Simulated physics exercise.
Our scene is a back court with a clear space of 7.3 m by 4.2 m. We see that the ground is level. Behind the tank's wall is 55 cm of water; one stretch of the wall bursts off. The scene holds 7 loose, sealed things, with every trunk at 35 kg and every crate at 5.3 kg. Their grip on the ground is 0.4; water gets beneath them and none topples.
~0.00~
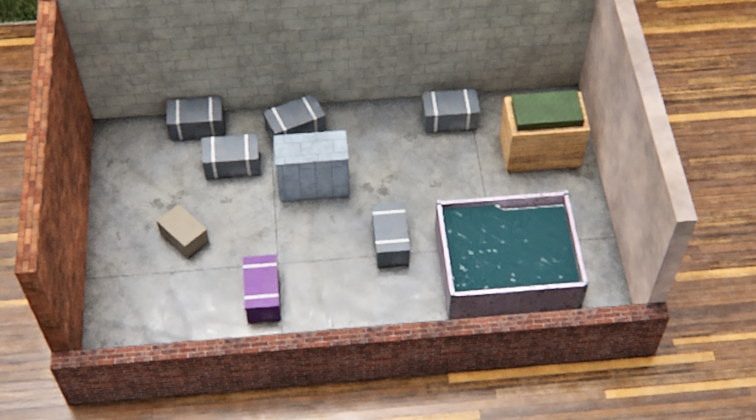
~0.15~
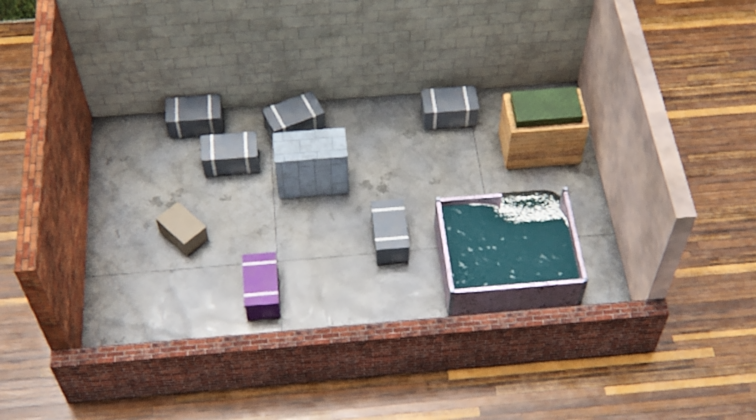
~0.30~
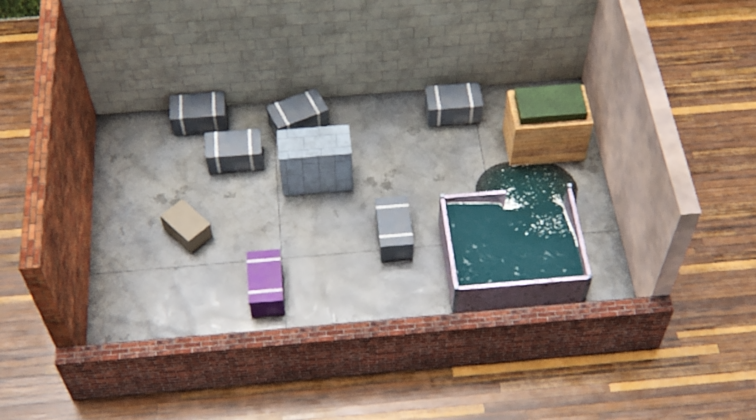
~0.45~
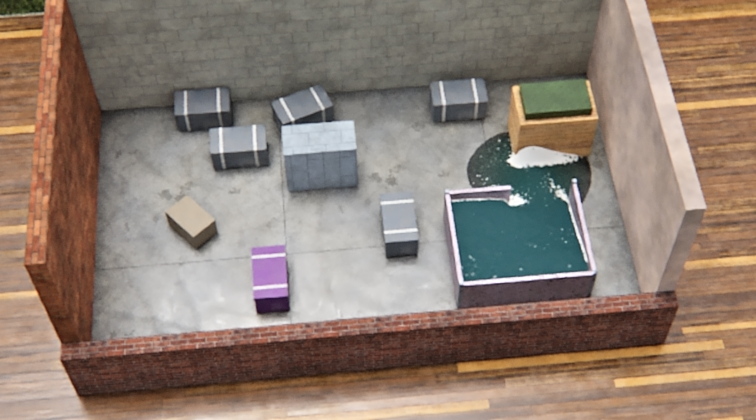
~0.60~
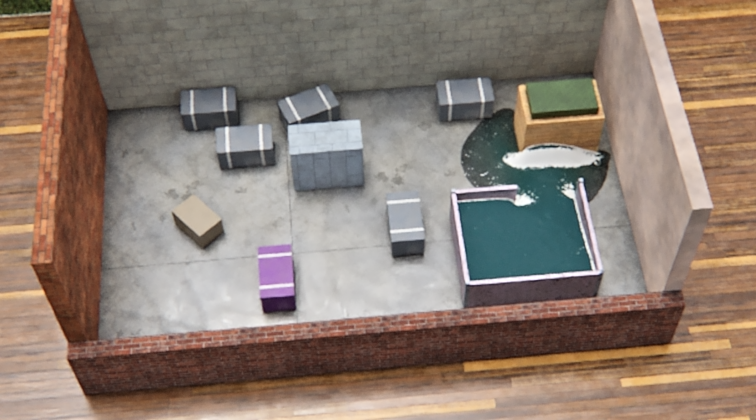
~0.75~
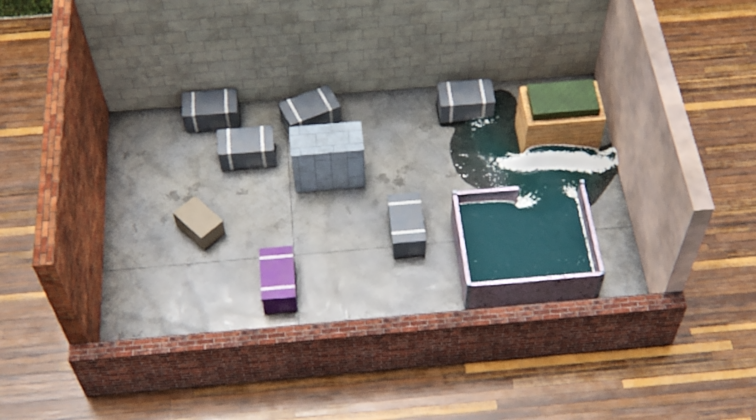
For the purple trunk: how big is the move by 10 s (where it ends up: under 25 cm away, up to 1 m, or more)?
Distance: Minimal.
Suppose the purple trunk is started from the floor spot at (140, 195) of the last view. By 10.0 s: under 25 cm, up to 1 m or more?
By that time it keeps its spot.
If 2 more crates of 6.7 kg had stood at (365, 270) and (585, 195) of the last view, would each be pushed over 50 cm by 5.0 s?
One by one: Within it, then beyond it.
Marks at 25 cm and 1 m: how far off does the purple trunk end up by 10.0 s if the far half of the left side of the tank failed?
Had it gone that way, the purple trunk would be borne far.
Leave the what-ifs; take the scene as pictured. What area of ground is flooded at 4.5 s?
Near 20 m2 in all.
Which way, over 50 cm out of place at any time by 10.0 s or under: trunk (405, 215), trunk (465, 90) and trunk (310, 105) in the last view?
In sequence - stayed below the line; crossed the line; crossed the line.
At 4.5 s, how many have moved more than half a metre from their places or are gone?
Tally at that time: 1.
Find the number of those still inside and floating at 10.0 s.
At that instant the tally stands at 1.
After 2.0 s the purple trunk is near (277, 272), 0.0 m from its start, aground; 0 afloat.
After 4.5 s the purple trunk is near (277, 272), 0.0 m from its start, aground; 0 afloat.
After 7.0 s the purple trunk is near (277, 272), 0.0 m from its start, aground; 0 afloat.
After 10.0 s the purple trunk is near (277, 272), 0.0 m from its start, aground; 1 afloat.
